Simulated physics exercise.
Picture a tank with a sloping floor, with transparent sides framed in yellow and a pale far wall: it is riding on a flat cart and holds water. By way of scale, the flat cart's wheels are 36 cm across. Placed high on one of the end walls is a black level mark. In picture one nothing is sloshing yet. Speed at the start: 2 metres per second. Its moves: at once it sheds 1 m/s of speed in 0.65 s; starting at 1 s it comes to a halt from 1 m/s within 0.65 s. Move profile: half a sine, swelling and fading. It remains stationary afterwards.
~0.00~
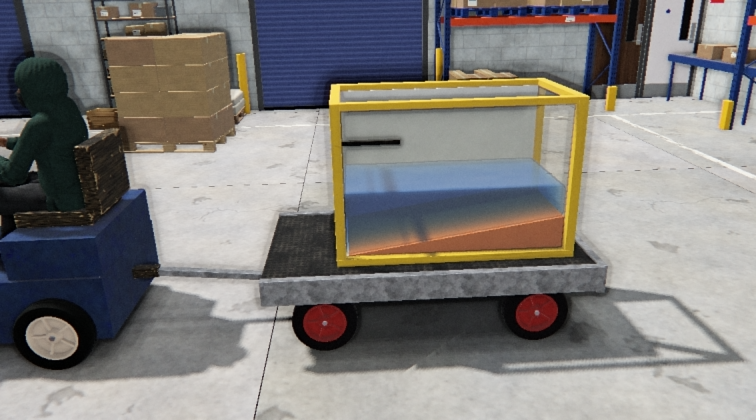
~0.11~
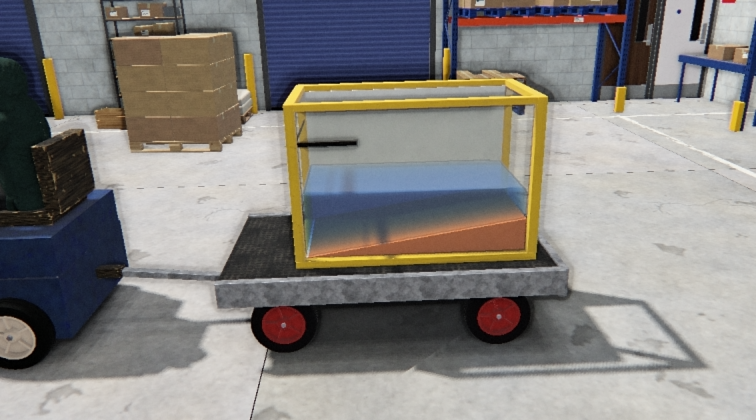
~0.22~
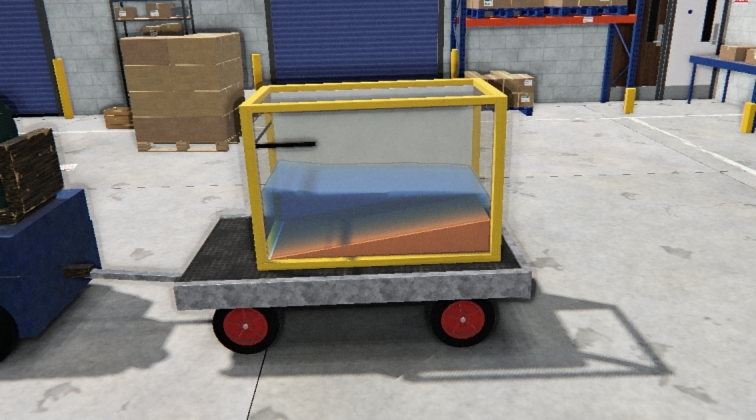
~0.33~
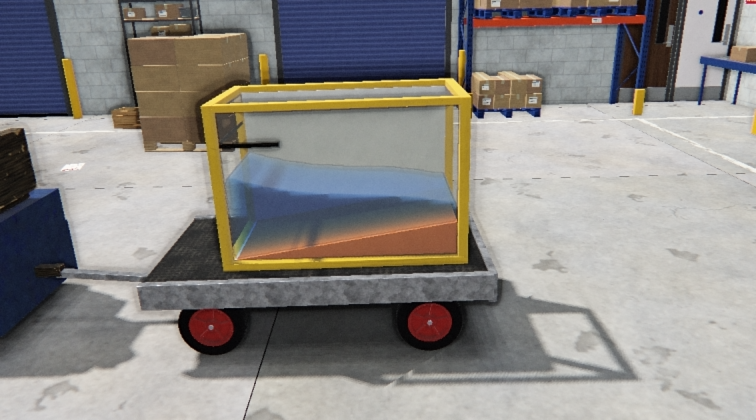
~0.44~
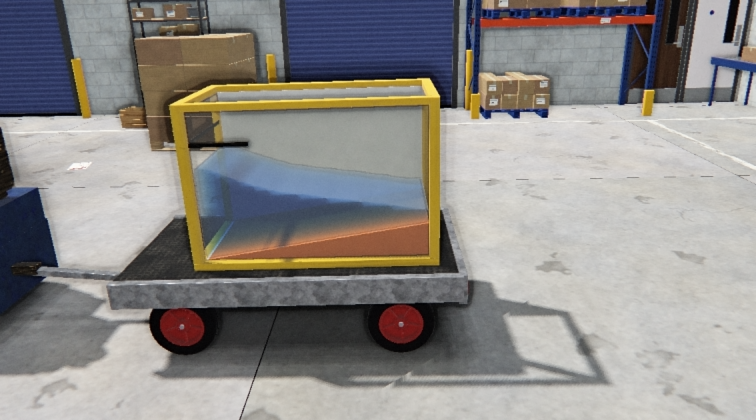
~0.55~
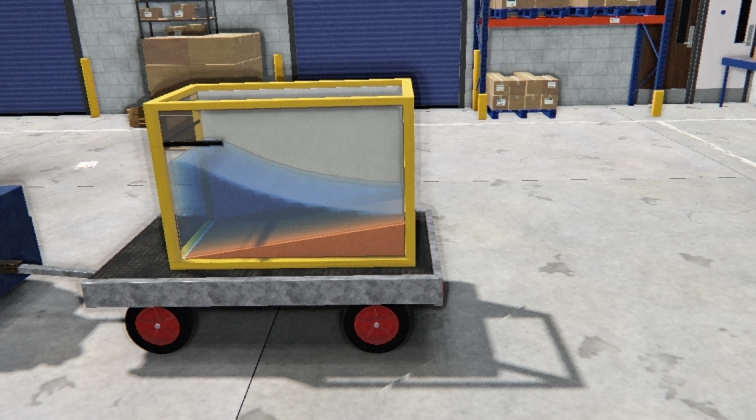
A figure in a dark green hood sits on a blue tug at the left of a warehouse, seen side-on from slightly above. Behind it, a grey flat cart with red-hubbed wheels carries a yellow-framed clear tank of blue water over a sloping orange floor. Tug and cart slide leftward, the figure leaving view, as the background shifts slightly right and the water climbs at the left.
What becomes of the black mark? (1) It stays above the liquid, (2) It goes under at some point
Option 1: It stays above the liquid.
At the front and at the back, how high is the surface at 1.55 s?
Level: ~ 40 cm in front; 44 cm behind.
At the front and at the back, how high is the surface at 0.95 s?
It reads roughly 42 cm up front and 22 cm at the back.
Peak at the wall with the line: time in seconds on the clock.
0.6 s.
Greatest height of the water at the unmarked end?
Peak level: Approx. 67 cm.
By 0.95 s front 41 cm, middle 40 cm, back 22 cm above the lowest part of the floor; no loss so far.
By 1.55 s front 40 cm, middle 31 cm, back 44 cm above the lowest part of the floor; no loss so far.
By 2.15 s front 41 cm, middle 39 cm, back 26 cm above the lowest part of the floor; no loss so far.
By 4.64 s the waves are smaller; the highest at the front wall was 54 cm, at 0.65 s, against a line at 63 cm.
